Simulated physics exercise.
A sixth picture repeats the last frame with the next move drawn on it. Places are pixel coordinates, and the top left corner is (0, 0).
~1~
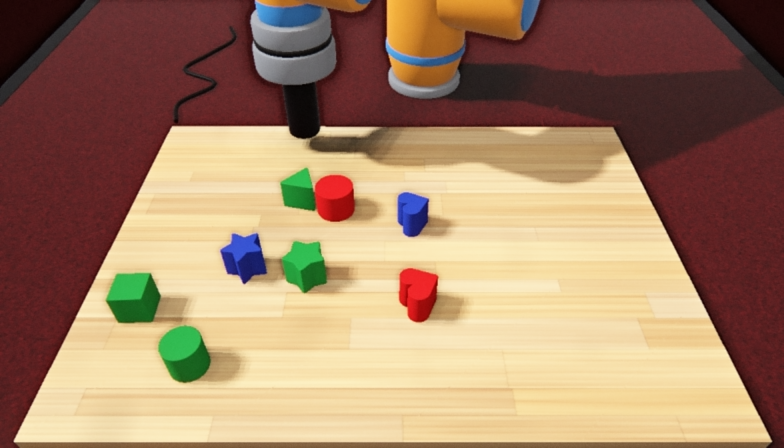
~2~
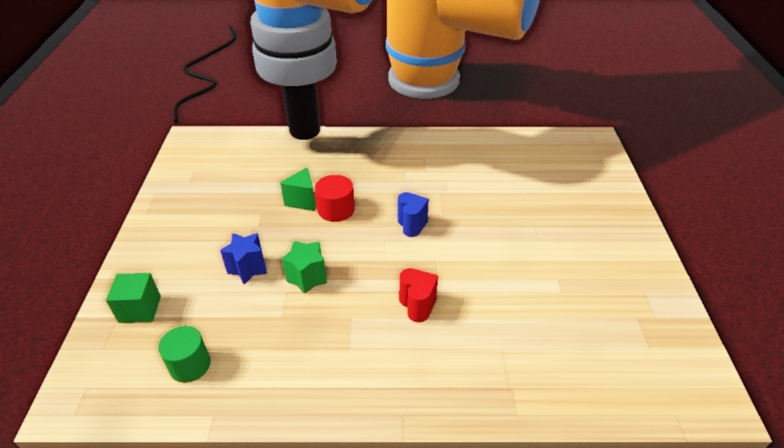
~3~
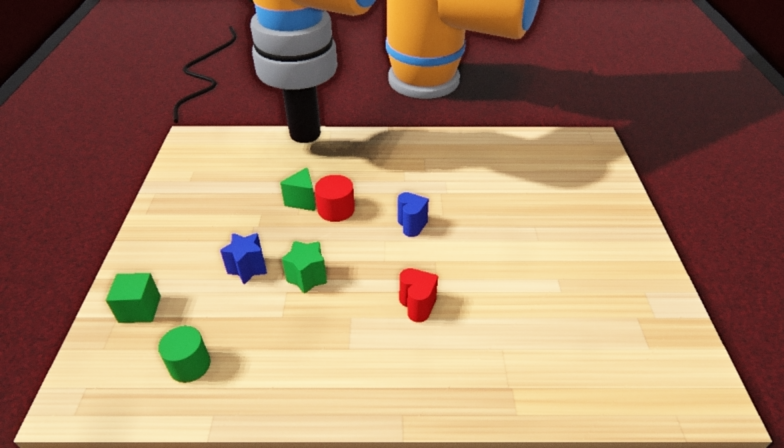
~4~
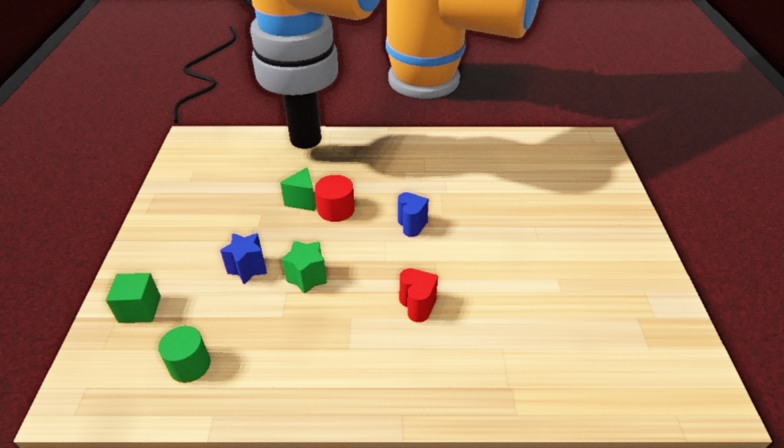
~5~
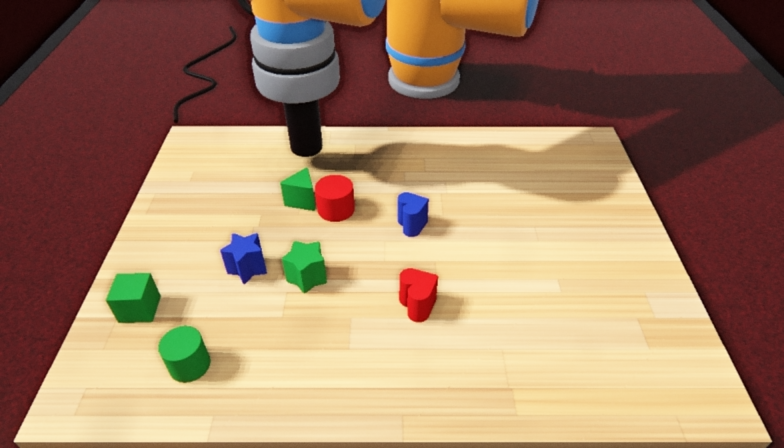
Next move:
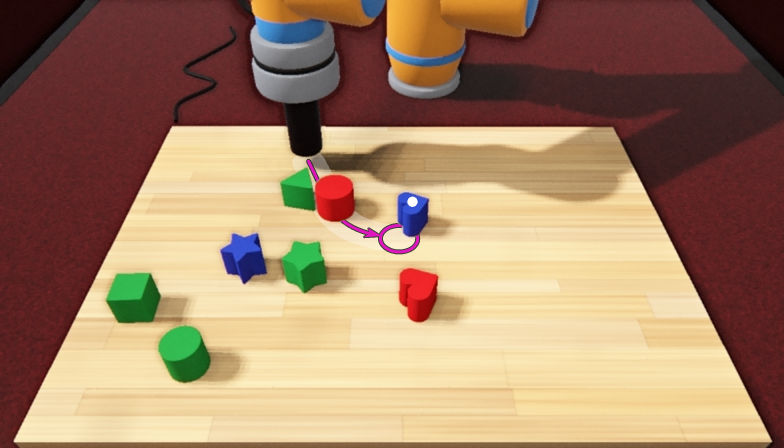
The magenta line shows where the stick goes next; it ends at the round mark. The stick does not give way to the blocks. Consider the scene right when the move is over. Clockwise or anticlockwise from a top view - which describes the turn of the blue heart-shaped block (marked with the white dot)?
Counterclockwise rotation.
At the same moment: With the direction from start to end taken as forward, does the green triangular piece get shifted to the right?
It seems so.
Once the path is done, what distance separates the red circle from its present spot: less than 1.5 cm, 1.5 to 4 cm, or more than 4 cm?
It will move more than 4 cm.
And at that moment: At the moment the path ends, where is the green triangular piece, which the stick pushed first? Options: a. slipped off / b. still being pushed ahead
My answer is option a.
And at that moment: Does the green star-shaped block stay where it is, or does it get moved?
The block stays on its spot.
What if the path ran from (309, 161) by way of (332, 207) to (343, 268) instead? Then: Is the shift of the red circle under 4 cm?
I expect not.
Path on the board, from (309, 161) through (323, 192) and (347, 224) to (399, 238); the dot is on the blue heart-shaped block.
What follows on the original path. One third of the way, stick at (322, 180); green triangular piece at (295, 188), turned 35° clockwise; red circle at (336, 189).
Two thirds of the way, stick at (346, 211); green triangular piece at (297, 194), turned 90° clockwise; red circle at (364, 223).
At the end, stick at (399, 226); green triangular piece at (297, 194), turned 90° clockwise; green star-shaped block in place; red circle at (391, 243); blue heart-shaped block at (421, 201), turned 25° anticlockwise.
